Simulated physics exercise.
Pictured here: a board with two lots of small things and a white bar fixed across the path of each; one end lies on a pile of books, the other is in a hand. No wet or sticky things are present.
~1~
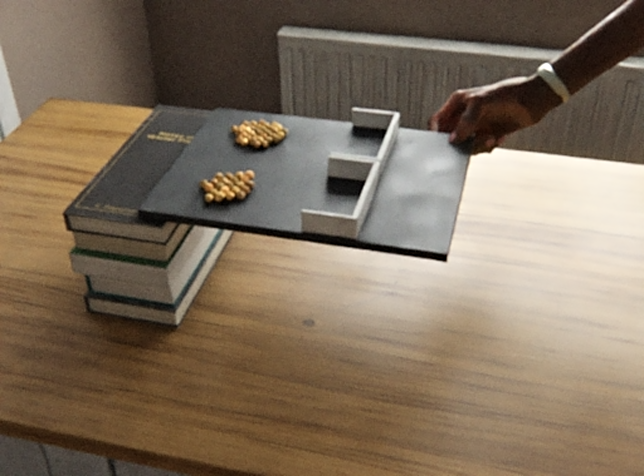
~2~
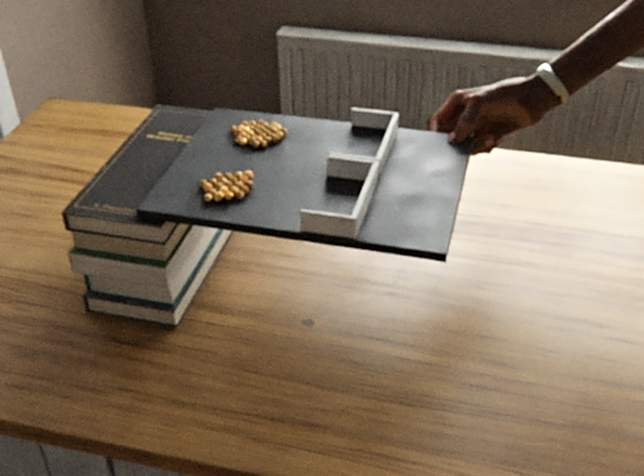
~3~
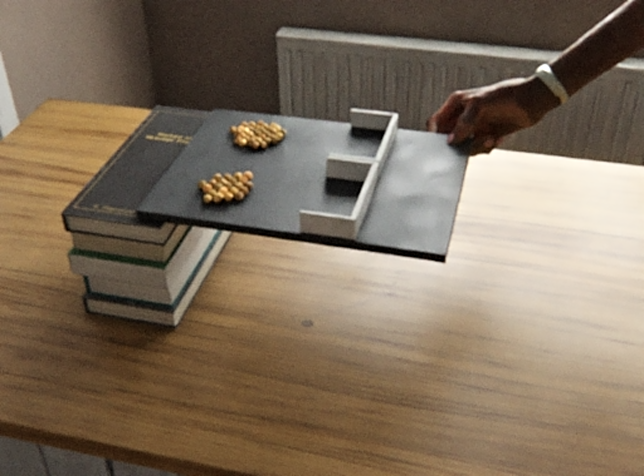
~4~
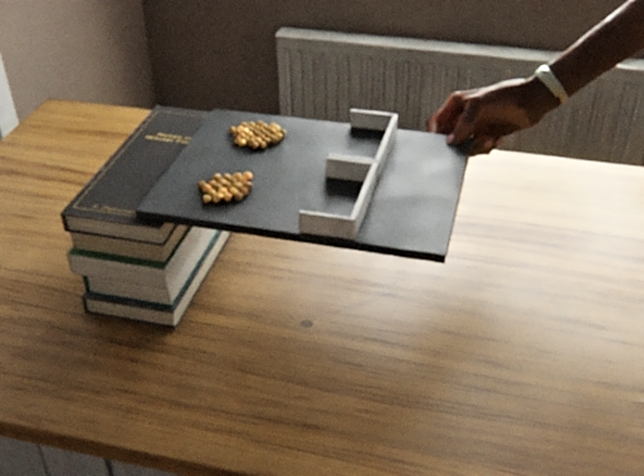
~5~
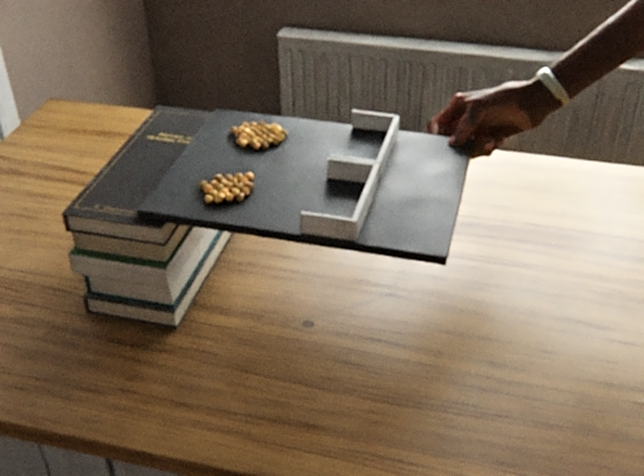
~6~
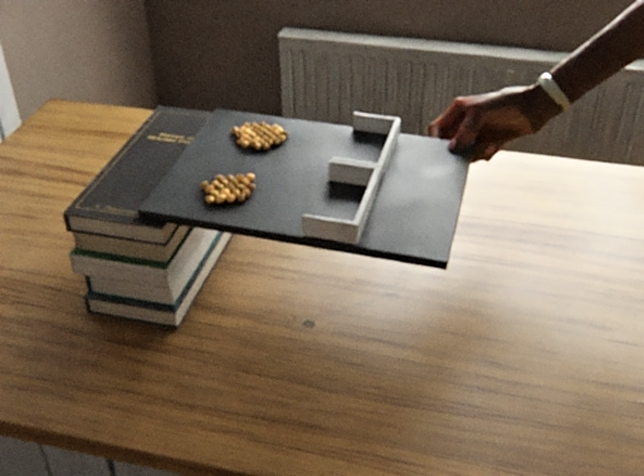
Black board with two small piles of dried chickpeas resting on stacked books, a hand keeping its other end almost still.
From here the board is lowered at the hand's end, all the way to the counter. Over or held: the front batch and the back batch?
My prediction: The front batch does not cross. The back batch does not cross.
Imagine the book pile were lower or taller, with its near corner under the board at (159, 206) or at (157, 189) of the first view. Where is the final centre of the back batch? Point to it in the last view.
Resting centre: First ~ (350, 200), second ~ (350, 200).
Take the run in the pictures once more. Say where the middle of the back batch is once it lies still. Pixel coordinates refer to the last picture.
The middle comes to rest near (361, 212).
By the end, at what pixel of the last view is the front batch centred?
About (336, 274).
Then, 0.58 s on from there, board sloping at 17°; front batch on its way down; back batch on its way down.
Then, 1.09 s on from there, board resting at 29°; front batch has reached its bar; back batch has reached its bar.
In the end, board resting at 29°; front batch gathered behind its bar; back batch gathered behind its bar.
